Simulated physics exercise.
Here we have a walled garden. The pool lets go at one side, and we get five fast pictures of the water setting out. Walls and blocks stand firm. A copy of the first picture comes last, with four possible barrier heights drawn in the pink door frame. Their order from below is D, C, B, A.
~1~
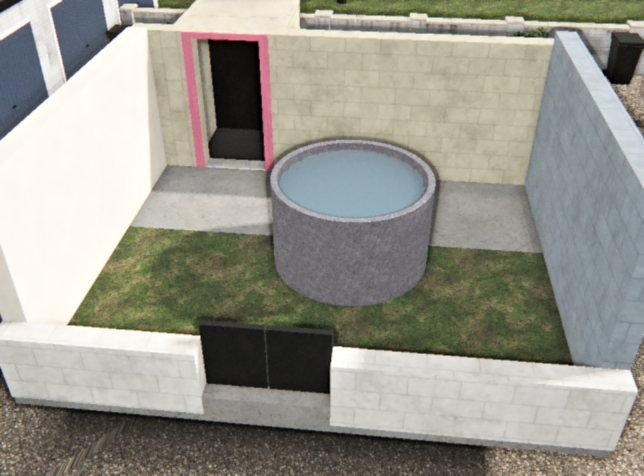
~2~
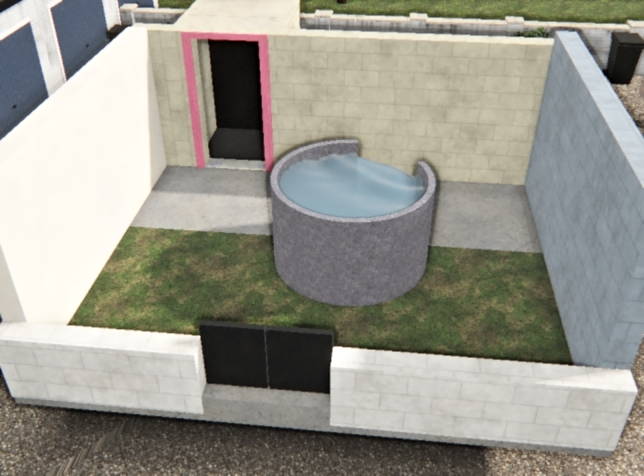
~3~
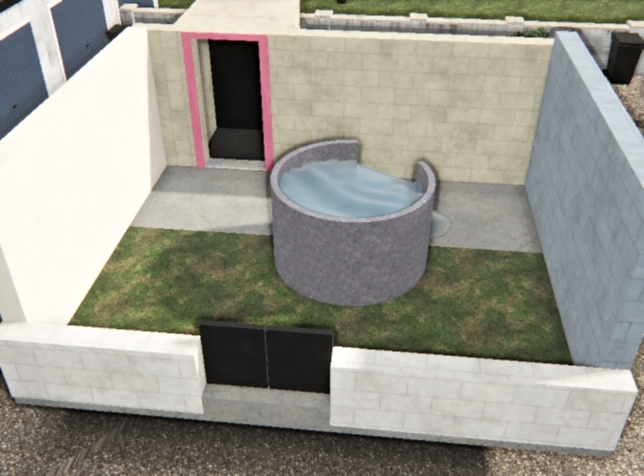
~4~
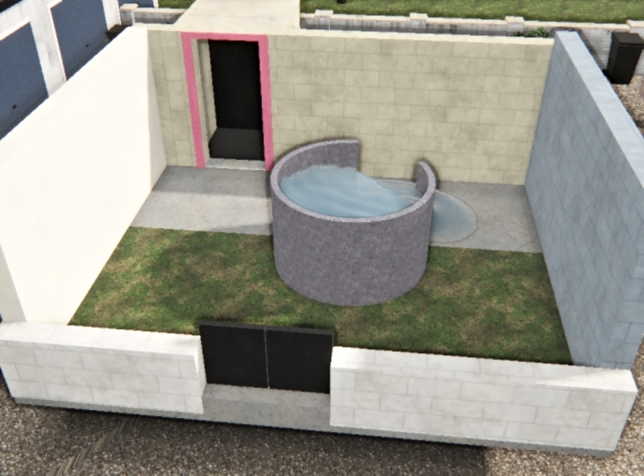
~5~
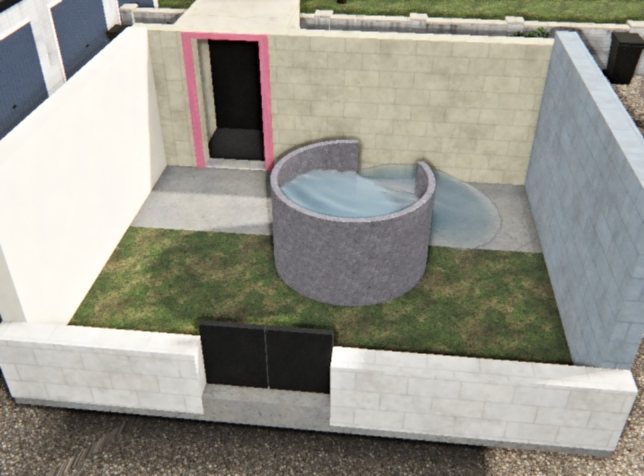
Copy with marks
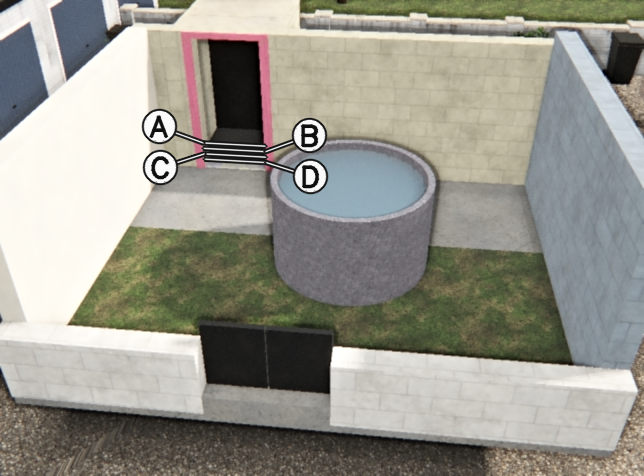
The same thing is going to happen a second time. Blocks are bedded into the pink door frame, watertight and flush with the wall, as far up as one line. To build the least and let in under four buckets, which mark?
It is D.
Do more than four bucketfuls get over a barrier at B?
No.
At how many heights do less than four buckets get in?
All of them.
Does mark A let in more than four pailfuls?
No, that is safe.
In white, A at (234, 144); B at (234, 150); C at (235, 155); D at (235, 160); from the bottom up D, C, B, A.
For mark A, nothing gets over.
For mark B, nothing gets over.
For mark C, nothing gets over.
For mark D, a splash gets over, under a bucket.
